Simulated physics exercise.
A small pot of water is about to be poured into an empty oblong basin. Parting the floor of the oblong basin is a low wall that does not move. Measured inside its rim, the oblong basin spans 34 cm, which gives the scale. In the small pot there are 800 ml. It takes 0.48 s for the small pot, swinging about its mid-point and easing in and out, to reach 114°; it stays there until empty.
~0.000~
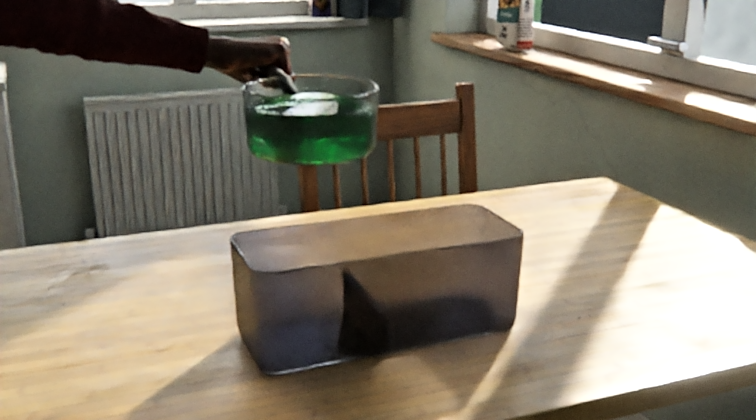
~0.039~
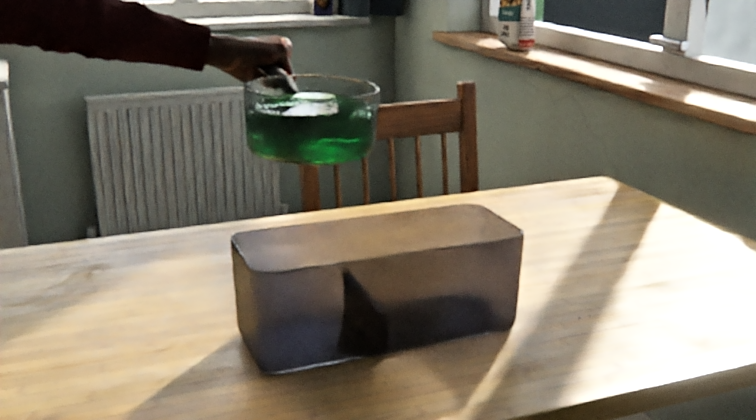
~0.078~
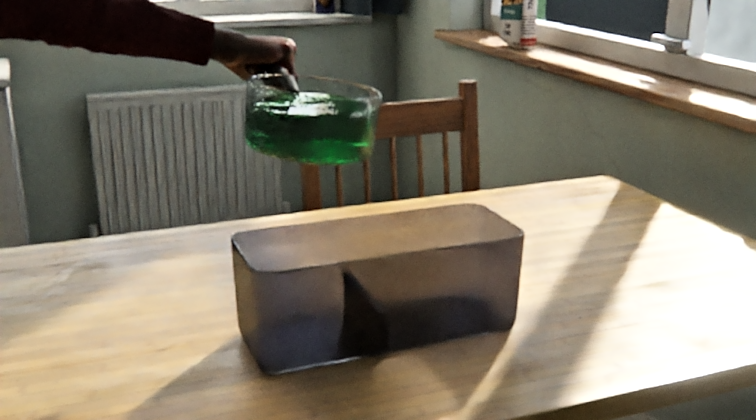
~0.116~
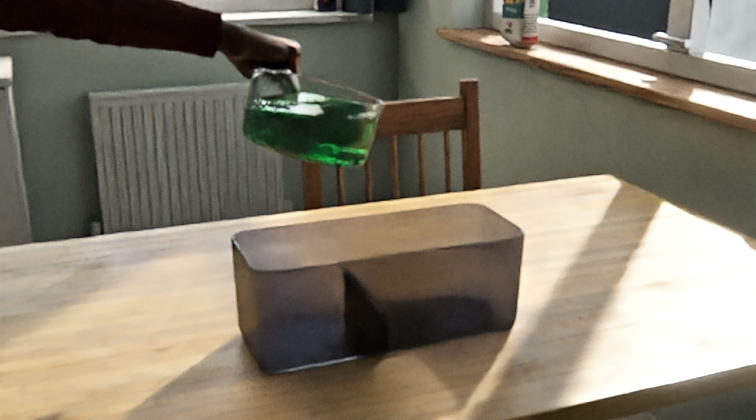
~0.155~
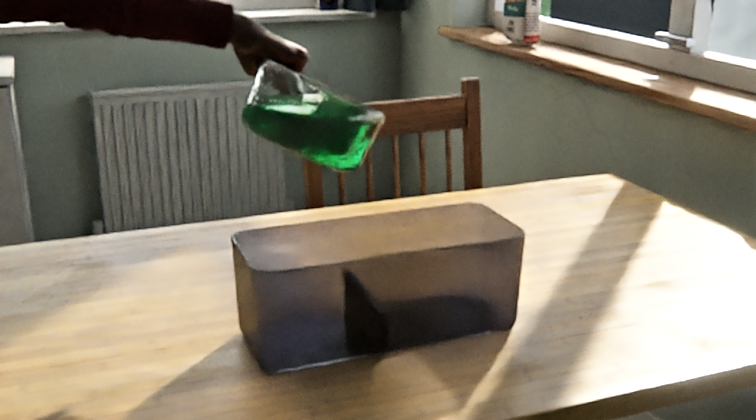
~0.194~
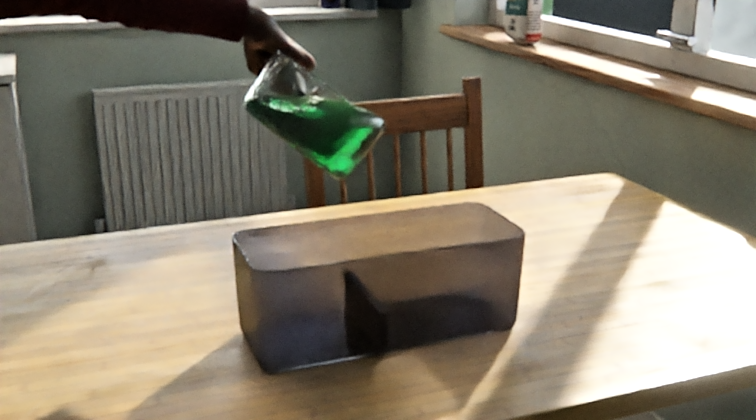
A hand reaching in from the left holds a small clear pot of green liquid level above an empty oblong basin on a wooden table. The pot begins to tilt to the right, slowly at first and then more steeply, its right edge dipping as the green liquid gathers toward that lower side.
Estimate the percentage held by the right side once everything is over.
I would say 79 per cent.
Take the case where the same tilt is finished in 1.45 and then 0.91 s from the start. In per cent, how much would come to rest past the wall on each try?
First 95, then 90 per cent.
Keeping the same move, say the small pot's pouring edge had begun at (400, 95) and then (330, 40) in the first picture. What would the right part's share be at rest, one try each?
80 in a hundred, followed by 55 in a hundred.
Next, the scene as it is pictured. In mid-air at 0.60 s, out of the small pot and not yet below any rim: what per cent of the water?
Some 7 per cent.
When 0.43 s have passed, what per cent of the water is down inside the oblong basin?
Around 38%.
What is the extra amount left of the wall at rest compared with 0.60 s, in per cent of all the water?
Around 9 in a hundred.
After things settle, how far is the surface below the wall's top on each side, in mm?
The left comes to roughly 42 mm and the right to roughly 22 mm.
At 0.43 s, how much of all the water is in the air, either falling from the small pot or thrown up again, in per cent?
It comes to roughly 48 per cent.
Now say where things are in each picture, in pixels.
Tilt 0°; pouring edge (372, 84); surface from (247, 109) to (368, 100); the oblong basin's rim runs from (241, 255) to (501, 219); the wall's top is at (364, 294), in the first frame.
Tilt 2°; pouring edge (373, 86); surface from (248, 109) to (369, 101), in the second frame.
Tilt 7°; pouring edge (376, 92); surface from (249, 108) to (370, 103), in the third frame.
Tilt 16°; pouring edge (378, 102); surface from (250, 106) to (372, 105), in the fourth frame.
Tilt 27°; pouring edge (379, 115); surface from (249, 104) to (376, 108), in the fifth frame.
Tilt 40°; pouring edge (376, 131); surface from (248, 99) to (369, 116); 4 per cent is over the edge, in the sixth frame.
By 0.43 s the tilt is 111° and 14 per cent is still to pour, 0 is left of the wall and 38 right of it.
By 0.60 s the tilt is 114° and 2 per cent is still to pour, 11 is left of the wall and 81 right of it.
By 0.78 s the tilt is 114° and 0 per cent is still to pour, 17 is left of the wall and 78 right of it.
By 0.98 s the tilt is 114° and 0 per cent is still to pour, 20 is left of the wall and 79 right of it.
At rest 20 per cent lies left of the wall, 79 right of it and 2 outside.
